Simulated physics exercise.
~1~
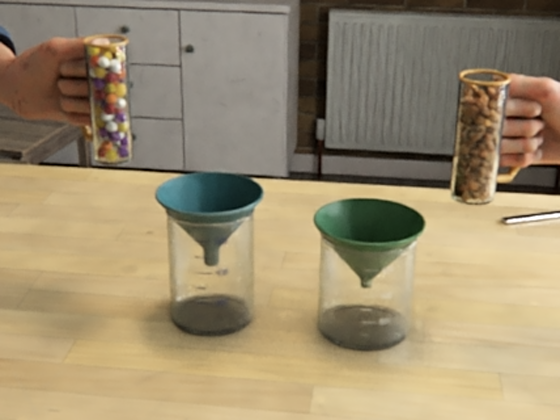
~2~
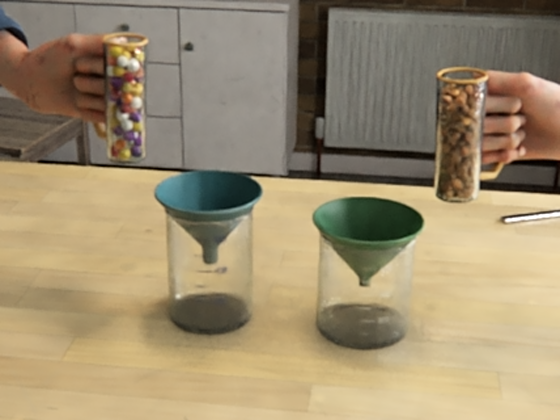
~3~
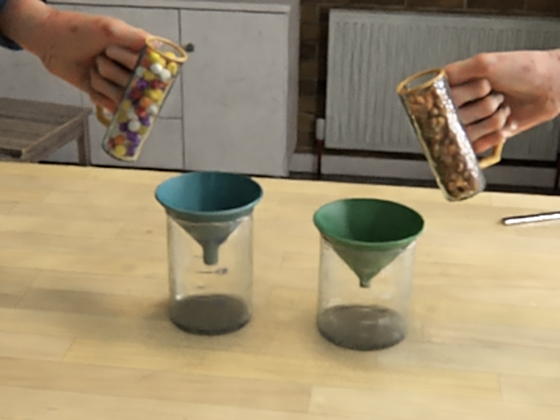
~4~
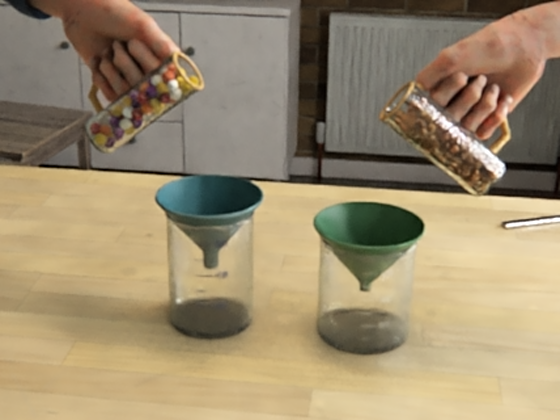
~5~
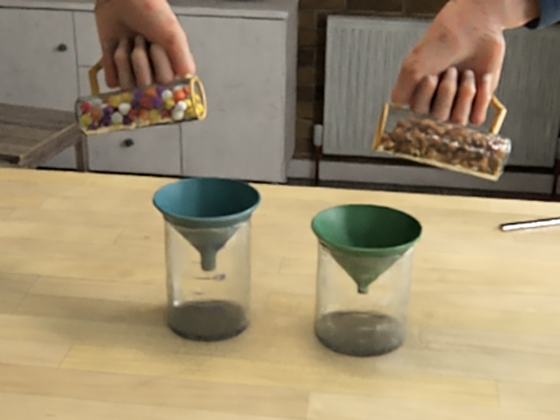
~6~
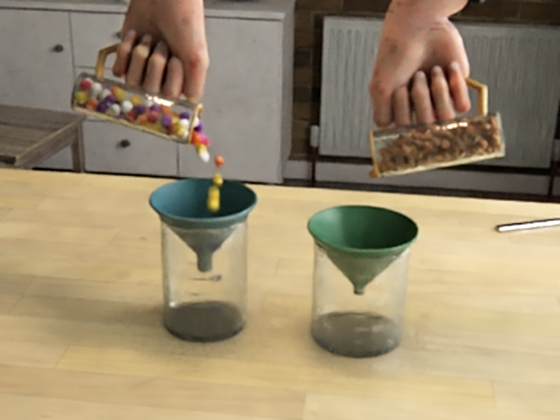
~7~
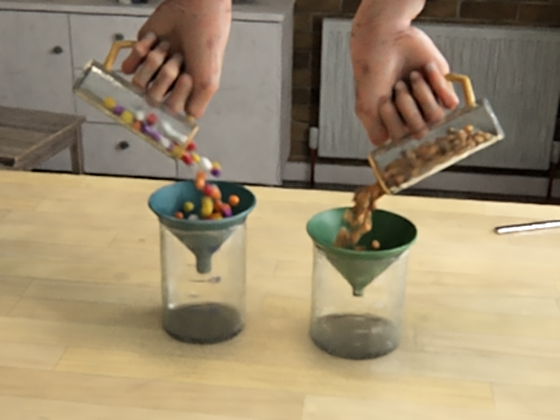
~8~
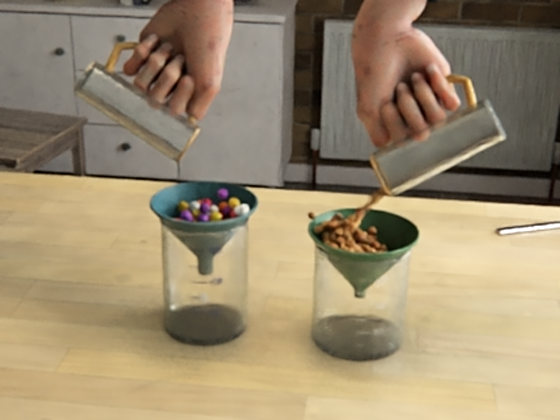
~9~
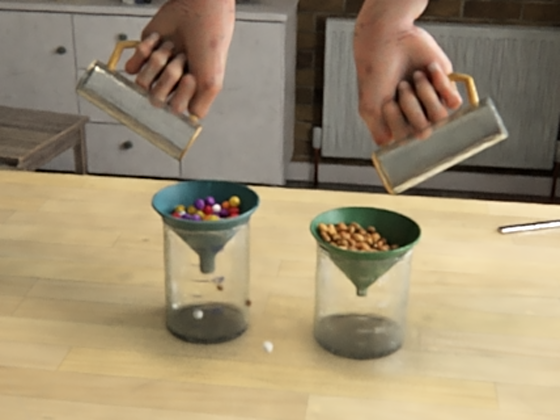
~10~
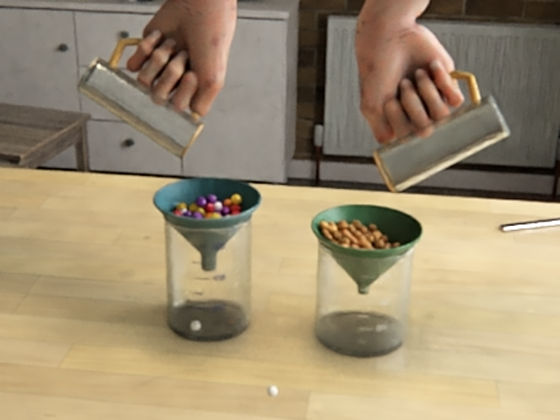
Two hands tipping cups of colourful beads and brown nuggets into blue and green funnels, where nearly everything stays heaped above the jars.
